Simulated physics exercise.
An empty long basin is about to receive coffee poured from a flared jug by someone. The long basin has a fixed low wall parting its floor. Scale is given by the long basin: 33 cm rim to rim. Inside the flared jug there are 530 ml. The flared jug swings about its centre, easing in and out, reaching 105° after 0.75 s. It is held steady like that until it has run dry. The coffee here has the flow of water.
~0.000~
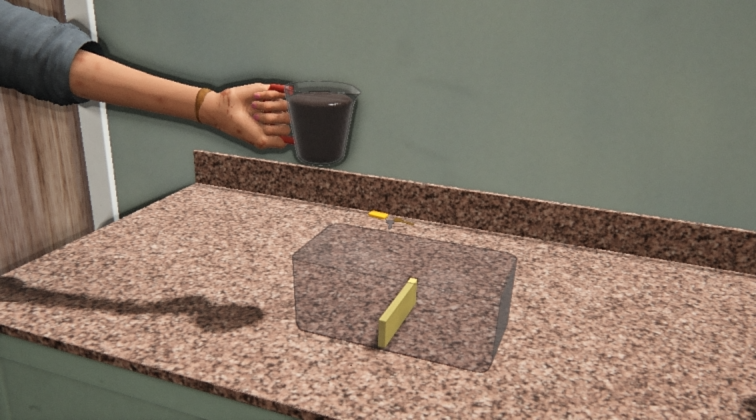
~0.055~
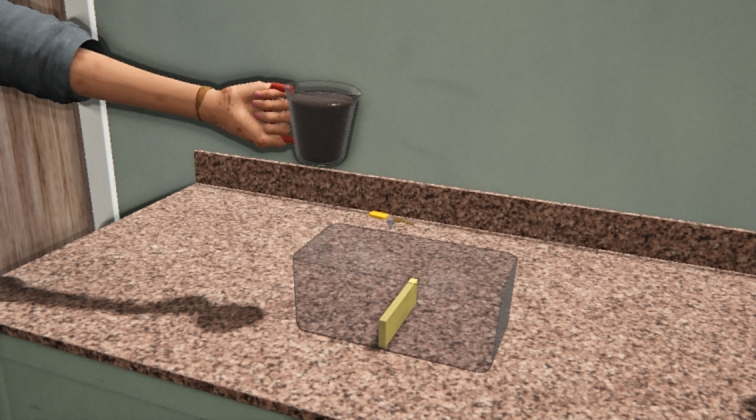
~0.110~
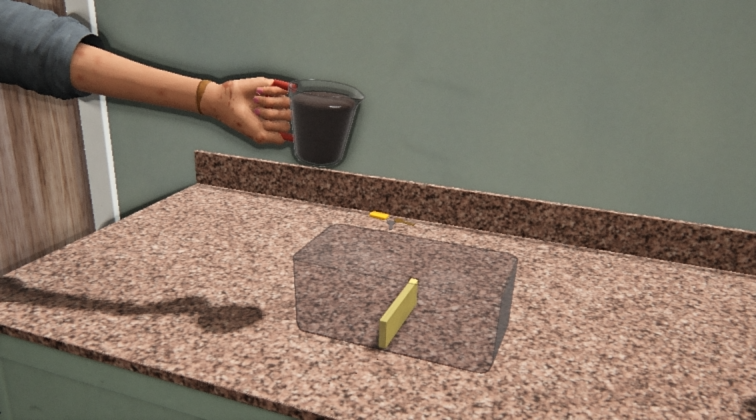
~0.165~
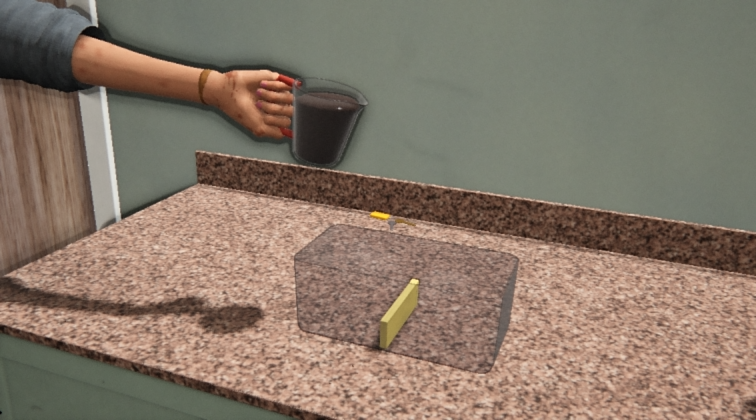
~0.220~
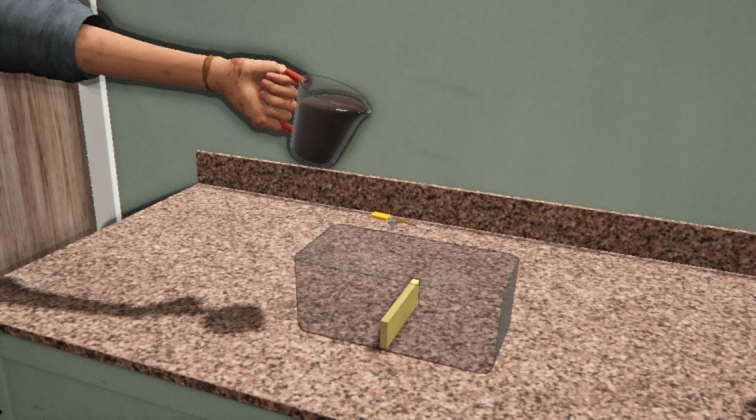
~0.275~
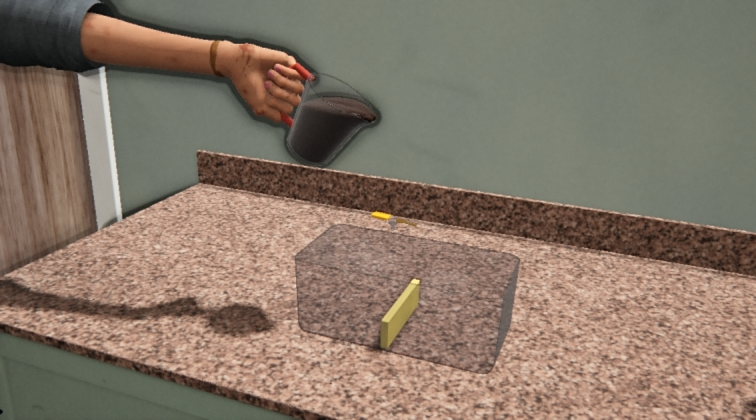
On a speckled stone counter against a green wall, a hand reaching in from the left holds a clear jug of dark liquid upright above an empty see-through basin with a low yellow wall inside. The hand gradually tilts the jug to the right, and the liquid shifts toward its lip.
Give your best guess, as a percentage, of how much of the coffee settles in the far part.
I would say 63 per cent of it settles there.
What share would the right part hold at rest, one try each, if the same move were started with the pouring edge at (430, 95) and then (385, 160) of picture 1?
Respectively 90 and 80 %.
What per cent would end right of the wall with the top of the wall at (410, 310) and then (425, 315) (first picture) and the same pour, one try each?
Respectively 35 and 10 %.
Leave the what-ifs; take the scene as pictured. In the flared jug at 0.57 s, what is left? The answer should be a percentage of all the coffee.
About 50 per cent.
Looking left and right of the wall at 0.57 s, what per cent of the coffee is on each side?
Roughly 0 sits left and 14 sits right.
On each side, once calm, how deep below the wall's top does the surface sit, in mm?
40 mm left, 36 mm right.
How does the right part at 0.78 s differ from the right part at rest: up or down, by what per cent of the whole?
A gain, roughly 12.
By 0.57 s the tilt is 90° and 50 per cent is still to pour, 0 is left of the wall and 14 right of it.
By 0.78 s the tilt is 105° and 8 per cent is still to pour, 20 is left of the wall and 52 right of it.
By 1.01 s the tilt is 105° and 0 per cent is still to pour, 34 is left of the wall and 63 right of it.
By 1.25 s the tilt is 105° and 0 per cent is still to pour, 36 is left of the wall and 63 right of it.
At rest 36 per cent lies left of the wall, 63 right of it and 1 outside.
